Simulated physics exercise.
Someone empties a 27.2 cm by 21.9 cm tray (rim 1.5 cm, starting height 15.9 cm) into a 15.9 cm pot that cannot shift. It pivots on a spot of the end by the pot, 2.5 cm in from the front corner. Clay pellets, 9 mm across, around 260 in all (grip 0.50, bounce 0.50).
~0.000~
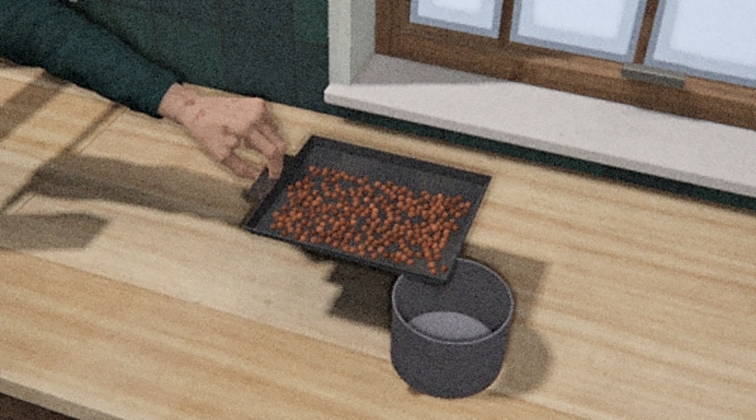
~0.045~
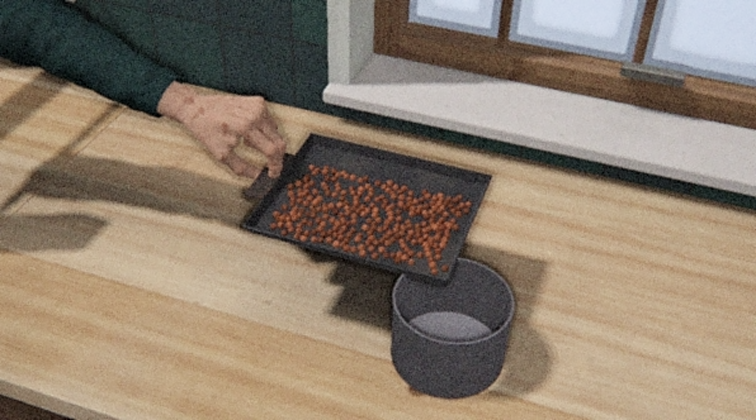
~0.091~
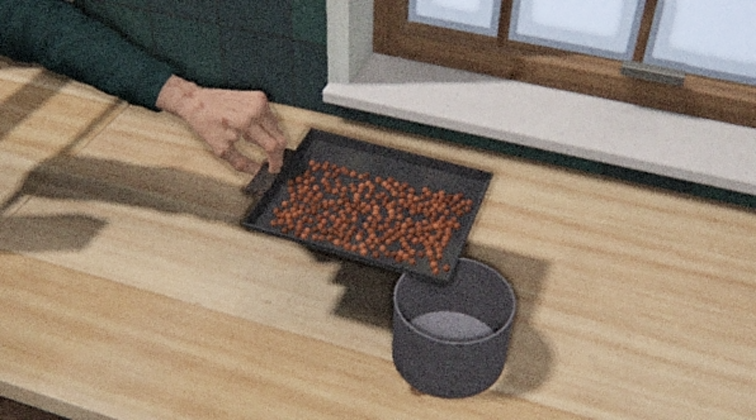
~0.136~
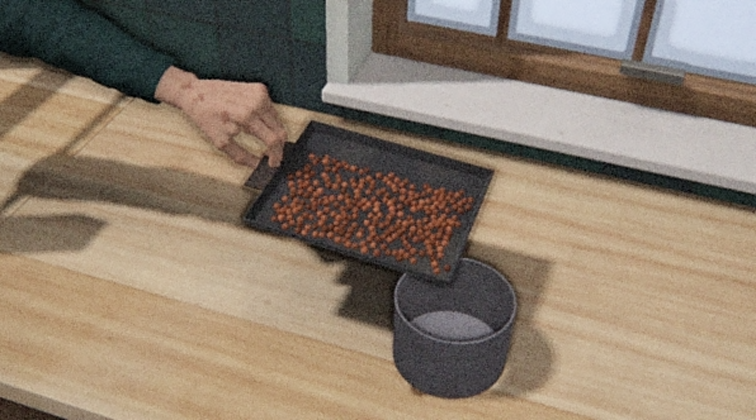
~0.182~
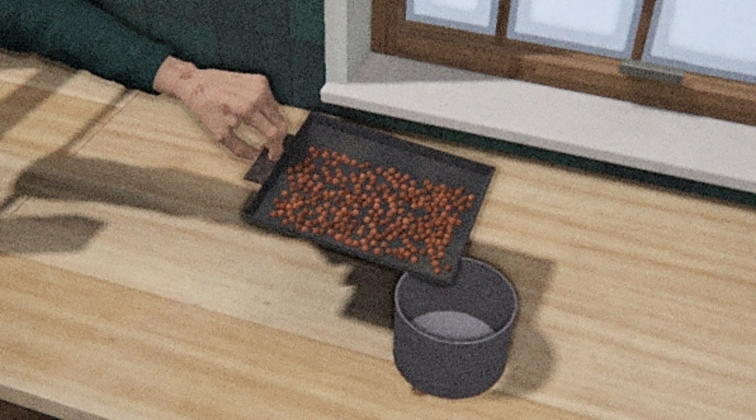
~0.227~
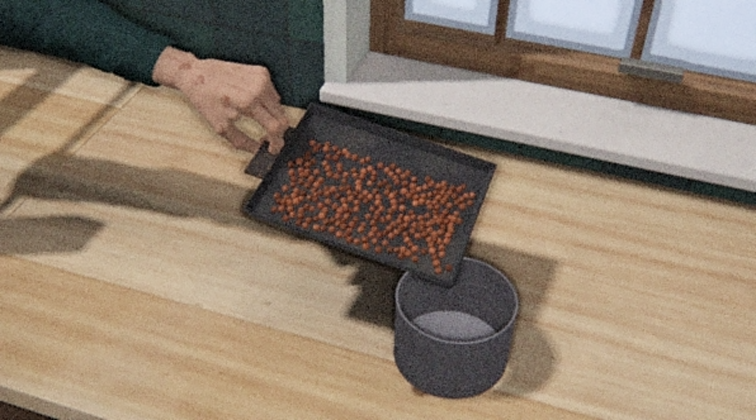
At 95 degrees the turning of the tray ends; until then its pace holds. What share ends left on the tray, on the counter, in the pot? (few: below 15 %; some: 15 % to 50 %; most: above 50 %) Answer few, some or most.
Left on the tray: Few; on the counter: Few; in the pot: Most.
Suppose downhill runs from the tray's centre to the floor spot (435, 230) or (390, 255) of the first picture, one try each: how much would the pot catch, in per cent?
Some 65 and 60 per cent.
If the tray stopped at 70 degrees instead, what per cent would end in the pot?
In that case some 90 per cent.
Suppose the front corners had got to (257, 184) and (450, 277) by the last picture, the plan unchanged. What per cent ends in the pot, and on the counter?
Pot 80, counter 20.
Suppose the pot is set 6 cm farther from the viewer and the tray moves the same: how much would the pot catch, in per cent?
It would be near 15 per cent.
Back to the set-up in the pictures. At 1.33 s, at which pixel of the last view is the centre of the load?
Near (459, 320).
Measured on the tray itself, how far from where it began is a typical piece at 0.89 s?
Some 7 cm.
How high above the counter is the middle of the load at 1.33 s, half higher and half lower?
Some 10 cm.
After 0.89 s, tilt 50 degrees; the tray holds 100 %, the pot 0 %.
After 1.33 s, tilt 77 degrees; the tray holds 35 %, the pot 50 %.
Then, at 1.84 s, tilt 95 degrees; the tray holds 0 %, the pot 95 %.
At rest (2.1 s), tray 0 %, counter 5 %, pot 95 %.
